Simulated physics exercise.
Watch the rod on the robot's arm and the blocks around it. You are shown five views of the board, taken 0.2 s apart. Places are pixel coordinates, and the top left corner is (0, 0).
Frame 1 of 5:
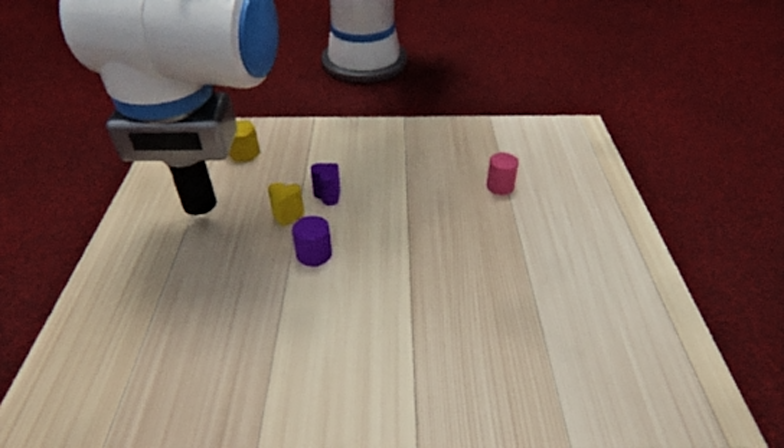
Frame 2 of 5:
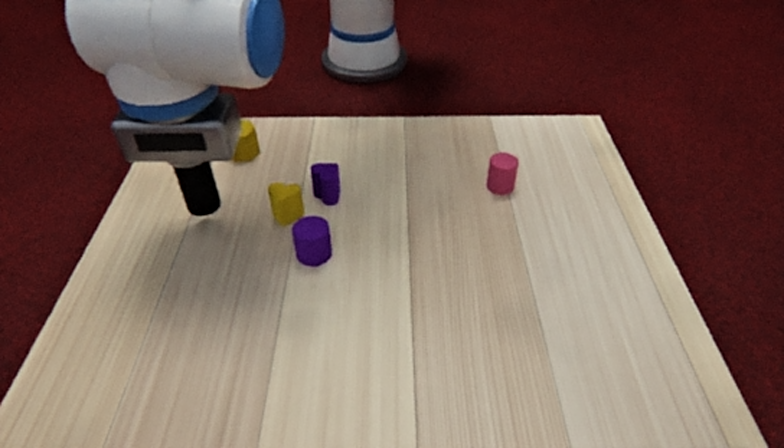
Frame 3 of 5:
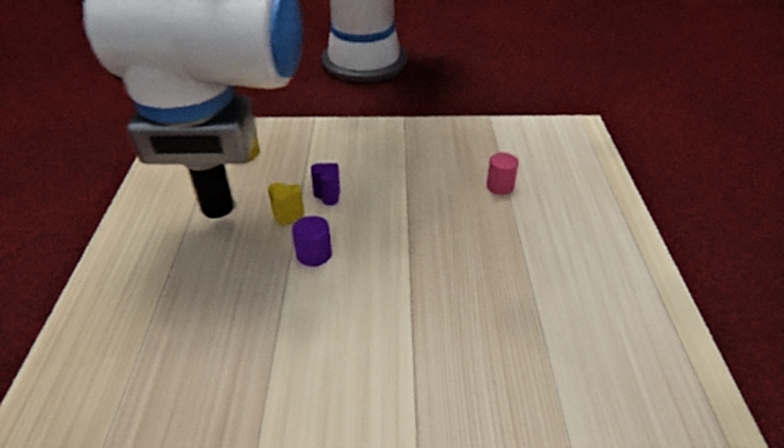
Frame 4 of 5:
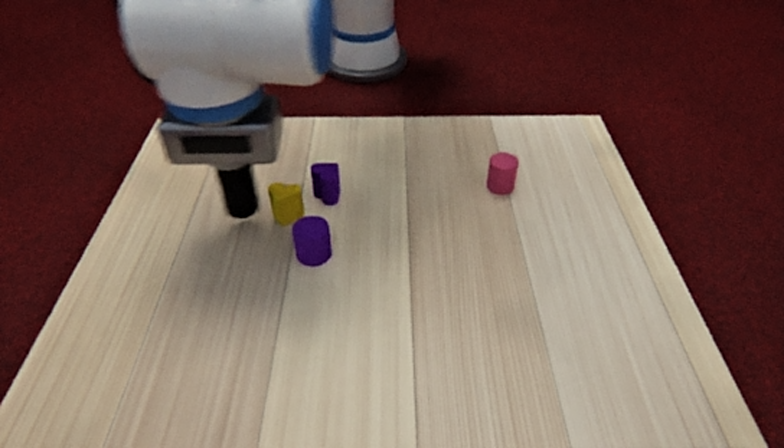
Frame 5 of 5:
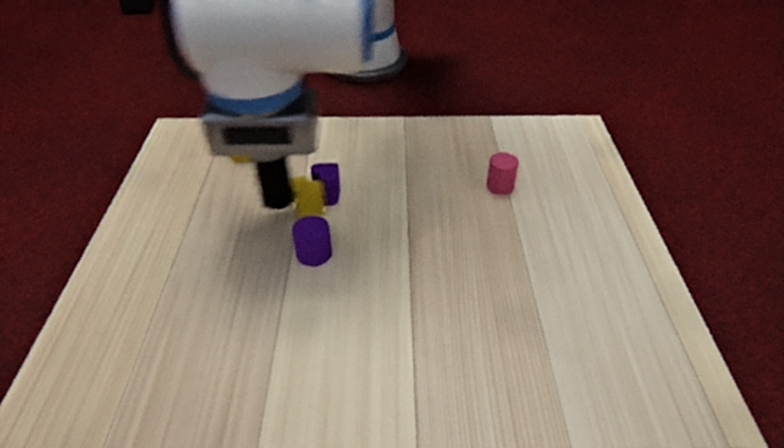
Robot arm sliding its black rod rightward across a wooden board, nudging a yellow block toward the purple blocks beside it.
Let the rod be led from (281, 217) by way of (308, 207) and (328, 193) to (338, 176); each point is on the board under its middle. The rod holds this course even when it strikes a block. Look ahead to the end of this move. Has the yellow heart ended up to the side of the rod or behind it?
I'd say yes.
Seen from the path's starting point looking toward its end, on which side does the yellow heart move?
Taking start-to-end as forward, the block's sideways shift goes to the right.
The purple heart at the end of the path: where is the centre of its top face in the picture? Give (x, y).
Its top middle: (362, 150).
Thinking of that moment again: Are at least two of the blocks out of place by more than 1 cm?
It seems so.
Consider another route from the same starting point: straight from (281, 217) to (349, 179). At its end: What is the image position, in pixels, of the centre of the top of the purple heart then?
Somewhere near (376, 153).
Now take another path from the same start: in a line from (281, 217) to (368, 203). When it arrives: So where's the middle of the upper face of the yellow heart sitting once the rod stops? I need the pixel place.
The yellow heart ends near (393, 171).
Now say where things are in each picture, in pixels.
Rod tip at (200, 205); block tops, yellow heart at (283, 190); purple disc at (310, 227); purple heart at (325, 170), in the first picture.
Rod at (205, 206); blocks unchanged, in the second picture.
Rod at (218, 208); blocks unchanged, in the third picture.
Rod at (243, 208); blocks unchanged, in the fourth picture.
Rod at (278, 200); yellow heart at (305, 185); purple disc at (310, 227); purple heart at (325, 170), in the fifth picture.
What follows on the original path. Halfway along, rod at (318, 184); yellow heart at (345, 178), turned 20° clockwise; purple heart at (344, 162), turned 45° anticlockwise.
At the end, rod at (337, 159); yellow heart at (348, 176), turned 40° clockwise; purple disc in place; purple heart at (362, 150), turned 35° clockwise.
